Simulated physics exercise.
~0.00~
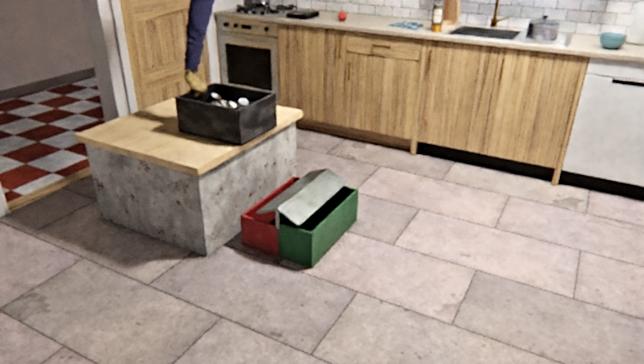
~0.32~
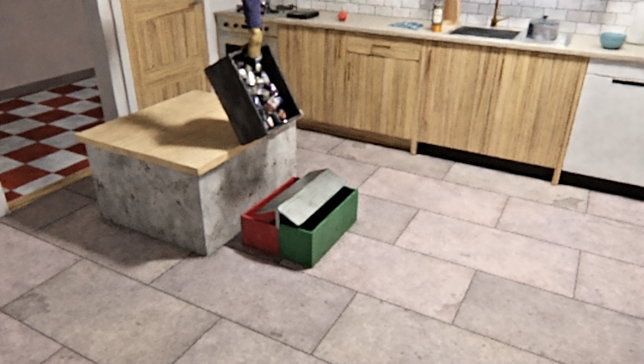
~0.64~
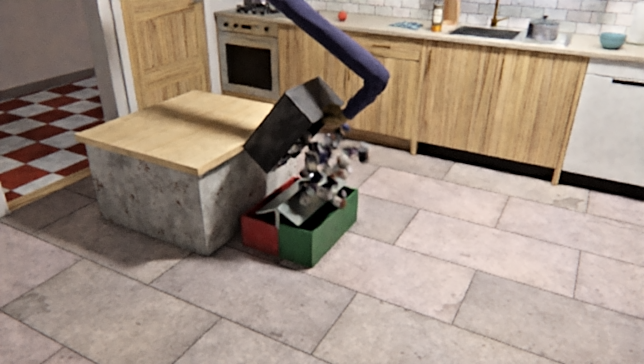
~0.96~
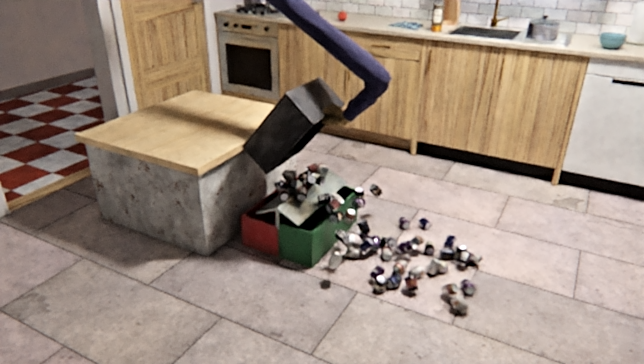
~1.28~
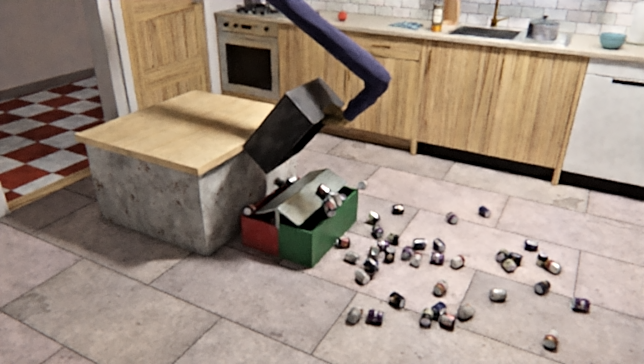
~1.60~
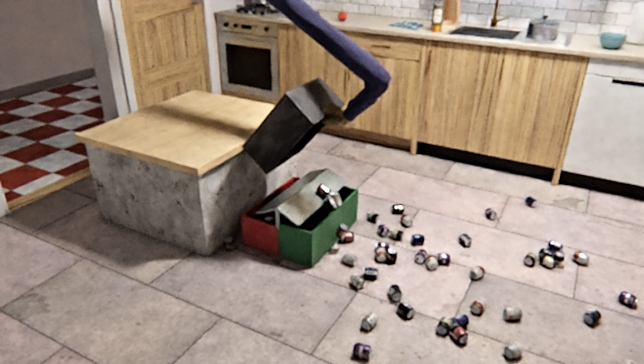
At first, a blue arm holds a black box full of mini cans on a wood-topped bench in a kitchen, with a red tub and a green box on the tiled floor below. The arm lifts the box and tilts it toward the right. It then tips the box well over beyond the bench's edge, and the cans pour down onto the ridge between the two containers. Many bounce off and scatter to the right, while the black box stays tipped. Finally, most of the cans lie spread across the floor beyond the green box.
